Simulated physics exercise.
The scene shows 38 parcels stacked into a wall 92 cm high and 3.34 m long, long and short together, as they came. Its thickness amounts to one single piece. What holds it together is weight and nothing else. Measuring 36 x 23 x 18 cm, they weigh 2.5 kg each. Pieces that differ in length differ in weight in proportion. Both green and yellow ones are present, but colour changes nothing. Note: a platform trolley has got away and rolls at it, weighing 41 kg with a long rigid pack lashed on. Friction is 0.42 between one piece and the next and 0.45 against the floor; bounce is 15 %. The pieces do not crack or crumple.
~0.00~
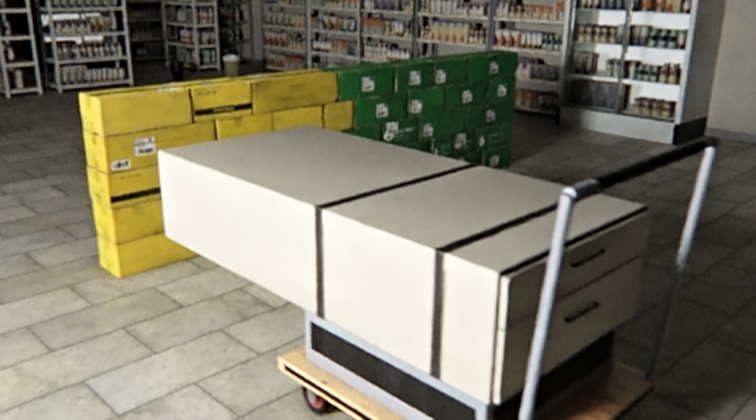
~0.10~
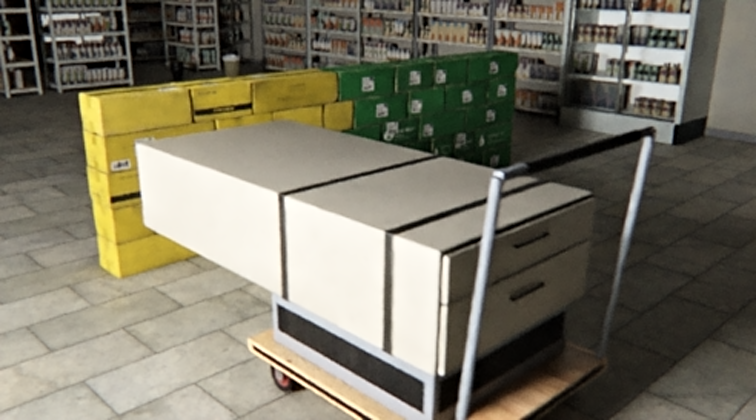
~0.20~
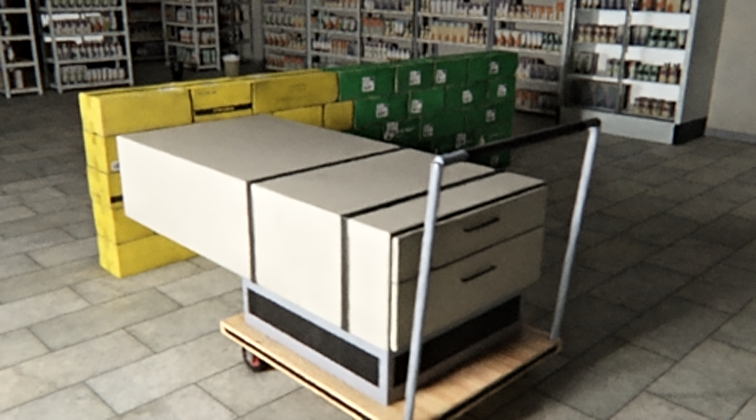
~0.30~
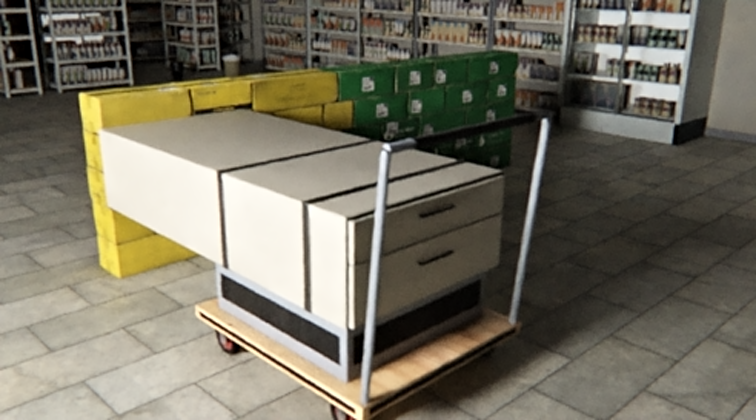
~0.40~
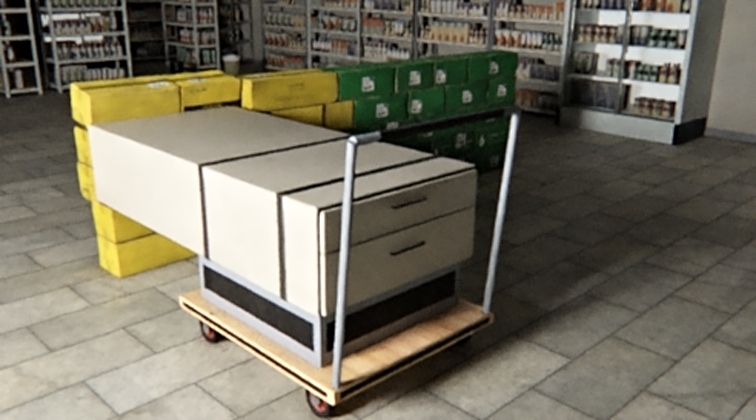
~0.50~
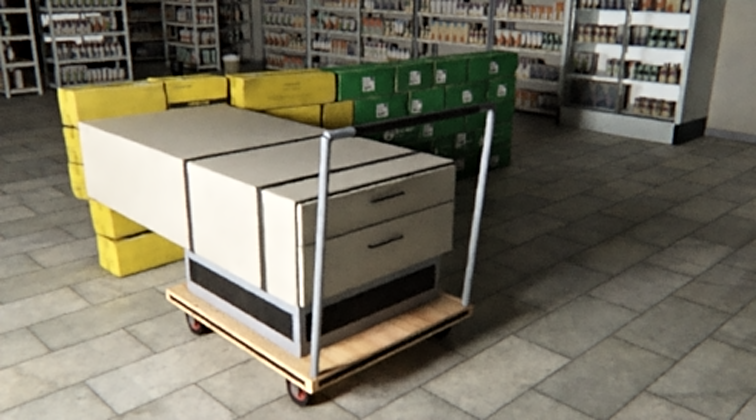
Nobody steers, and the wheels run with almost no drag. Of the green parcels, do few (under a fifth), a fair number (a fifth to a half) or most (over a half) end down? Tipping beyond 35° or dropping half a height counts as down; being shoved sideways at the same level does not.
Few.
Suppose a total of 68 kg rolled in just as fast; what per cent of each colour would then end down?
In that case green comes to 0 and yellow to 50 percent.
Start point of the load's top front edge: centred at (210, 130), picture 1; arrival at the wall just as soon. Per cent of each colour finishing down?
Result - green: 0%; yellow: 50%.
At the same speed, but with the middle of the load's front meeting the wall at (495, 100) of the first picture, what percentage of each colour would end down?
The green ones would be 50 per cent down and the yellow ones 0 per cent.
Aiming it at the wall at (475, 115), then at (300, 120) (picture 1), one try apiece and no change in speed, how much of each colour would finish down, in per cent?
Green 60 then 20, yellow 0 then 60 per cent.
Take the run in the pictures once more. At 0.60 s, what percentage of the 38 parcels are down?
By that time it is 0 percent.
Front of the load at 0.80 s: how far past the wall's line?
Roughly 40 cm.
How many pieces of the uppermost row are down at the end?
That row gives 3 in all.
By 0.60 s, load 28 cm past the wall's line, still rolling; none of the 21 green parcels down (0 of 38 in all colours); top green parcel unmoved; top yellow parcel tilted 5°.
By 0.80 s, load 40 cm past the wall's line, still rolling; none of the 21 green parcels down (5 of 38 in all colours); top green parcel unmoved; top yellow parcel tilted 22°.
By 1.08 s, load 54 cm past the wall's line, still rolling; none of the 21 green parcels down (9 of 38 in all colours); top green parcel unmoved; top yellow parcel tilted 57°, 28 cm lower.
By 1.58 s, load 74 cm past the wall's line, still rolling; none of the 21 green parcels down (10 of 38 in all colours); top green parcel unmoved; top yellow parcel on its side.
When it is over (2.4 s), load 88 cm past the wall's line, stopped; none of the 21 green parcels down (10 of 38 in all colours); top green parcel unmoved; top yellow parcel upside down. That is 0 per cent. In pixels of the last frame, middles, top green parcel near (356, 81), top yellow parcel near (205, 164).
